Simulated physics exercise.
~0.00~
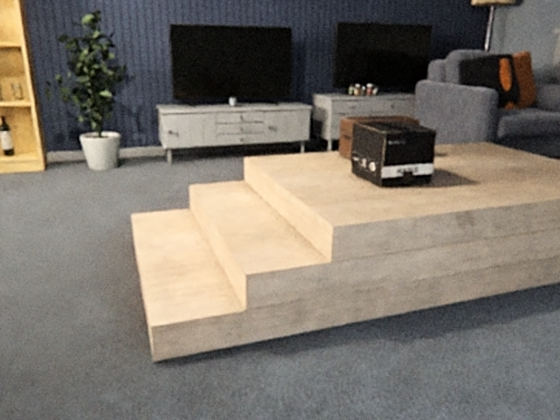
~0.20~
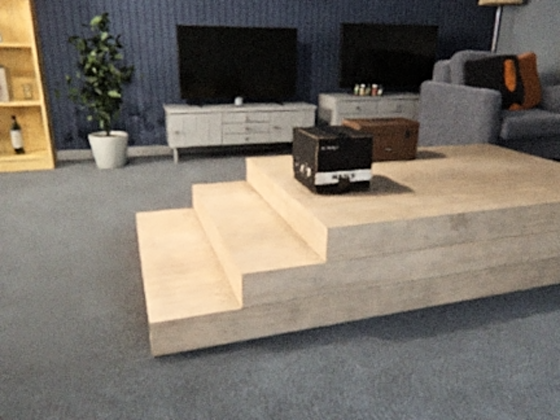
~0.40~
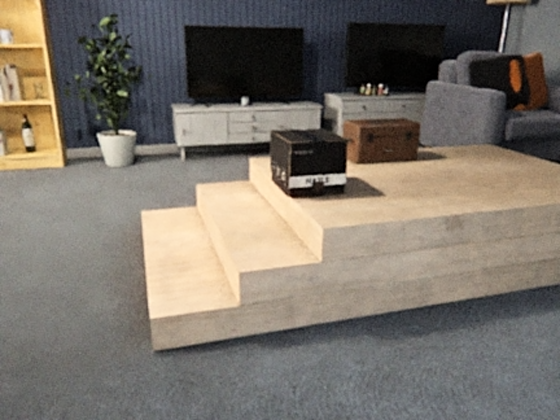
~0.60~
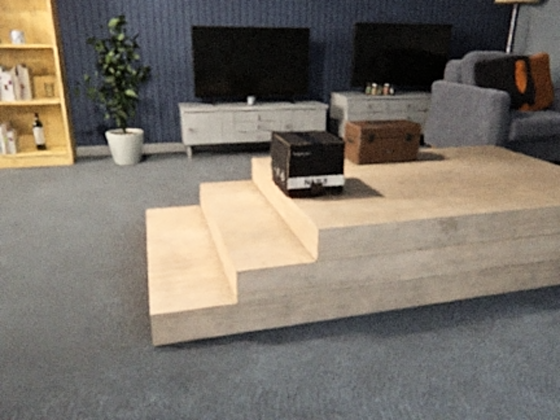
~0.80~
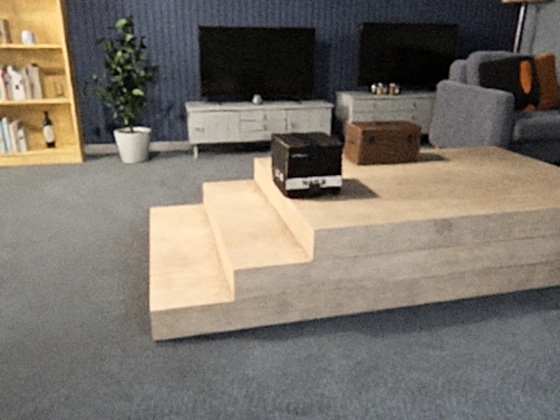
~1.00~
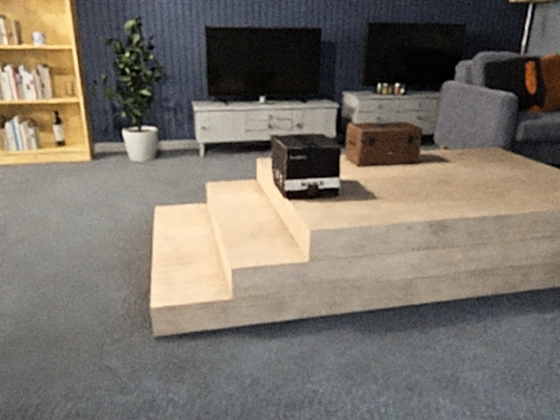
A black box sits near the far side of a pale wooden landing with three steps down on its left, partly hiding a brown box like a small chest behind it. The black box slides left along the landing, bringing the brown one into clear view. It slides a little farther toward the top step, then comes to a stop. The brown box stays in its place throughout, while the view drifts slightly sideways, showing more of the bookshelf beside a potted plant. At the end, the black box rests upright on the landing, short of the steps.
